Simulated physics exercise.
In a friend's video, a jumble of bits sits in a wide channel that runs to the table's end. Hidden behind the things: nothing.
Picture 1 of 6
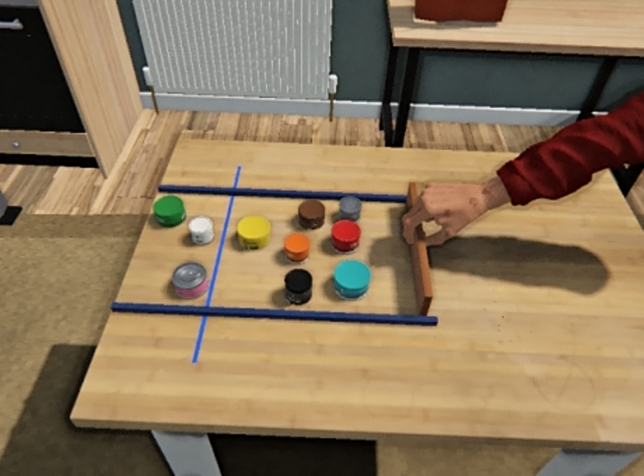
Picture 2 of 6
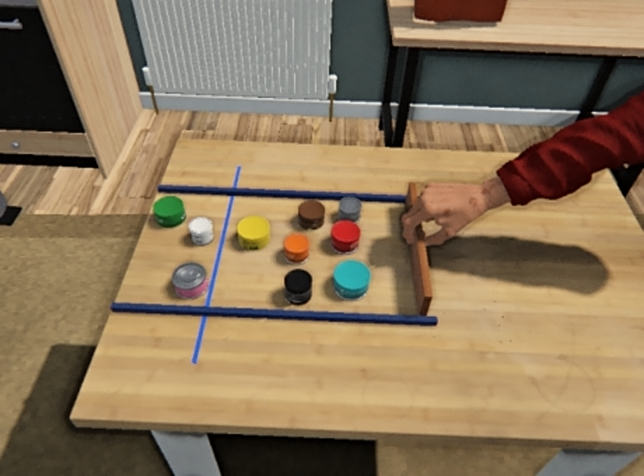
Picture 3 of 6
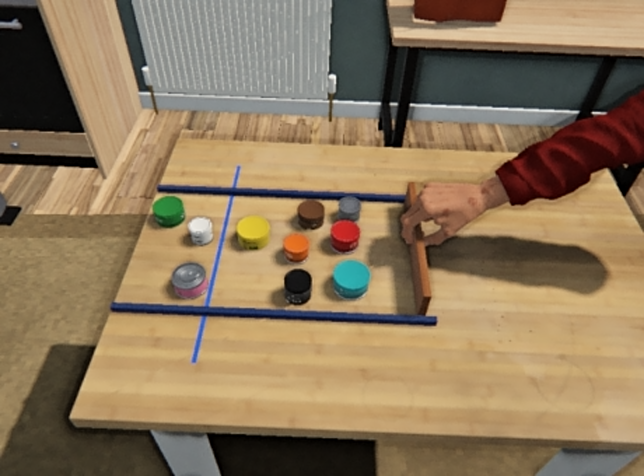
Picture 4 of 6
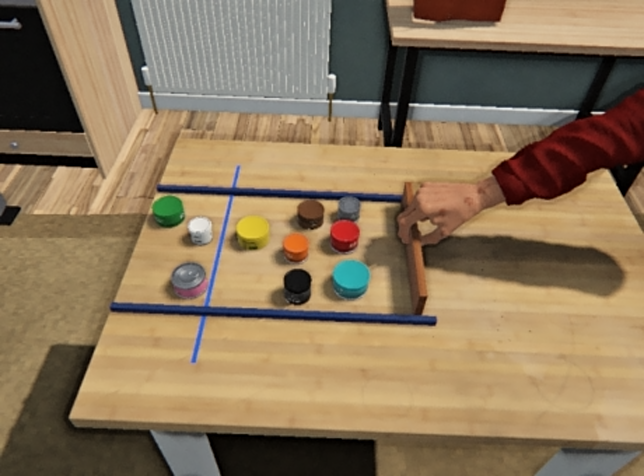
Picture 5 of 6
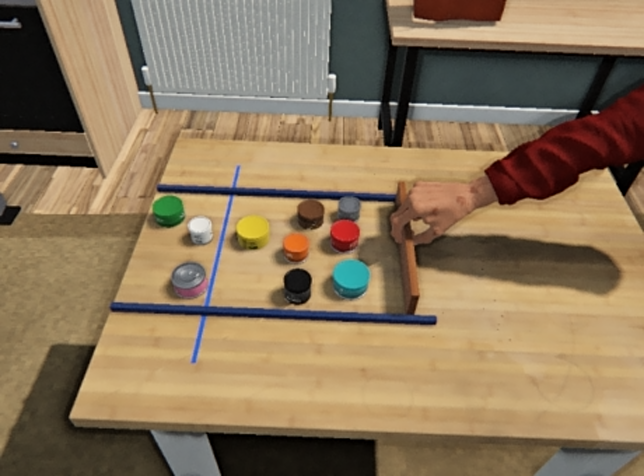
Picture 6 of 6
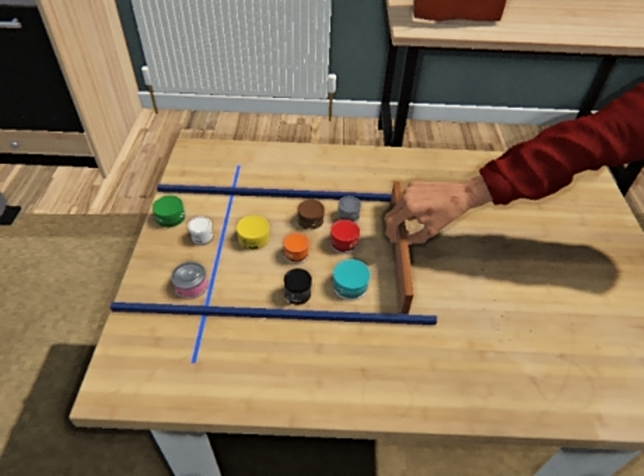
On a wooden table, small colourful tubs and tins sit between two dark blue rails, some left of a thin blue line, while a red-sleeved arm holds a brown board at the right and slides it slightly left.
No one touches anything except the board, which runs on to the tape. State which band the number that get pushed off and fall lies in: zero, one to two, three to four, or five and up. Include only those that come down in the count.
The band is zero.
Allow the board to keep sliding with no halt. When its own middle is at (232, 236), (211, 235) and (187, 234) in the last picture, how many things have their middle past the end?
Place by place, 0, 0 and 2.
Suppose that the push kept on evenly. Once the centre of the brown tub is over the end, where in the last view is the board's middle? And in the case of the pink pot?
The middle is at (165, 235) when it's the brown tub, and at (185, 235) when it's the pink pot.
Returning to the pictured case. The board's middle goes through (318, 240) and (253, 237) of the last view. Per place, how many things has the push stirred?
Counts: 6, 9.
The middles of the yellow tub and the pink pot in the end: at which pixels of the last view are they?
(178, 230), and the other (160, 275).
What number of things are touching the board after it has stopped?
The number is 3.
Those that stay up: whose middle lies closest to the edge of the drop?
It's the white tin that is foremost.
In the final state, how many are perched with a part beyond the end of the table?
I'd say 0 of them.
Early on, none off yet; green tub at rest near (169, 212); white tin at rest near (201, 231); pink pot at rest near (190, 280).
A while later, none off yet; green tub at rest near (169, 212); white tin travelled about its own width near (182, 231); pink pot moving near (183, 279).
Finally, the number that fall off is zero.
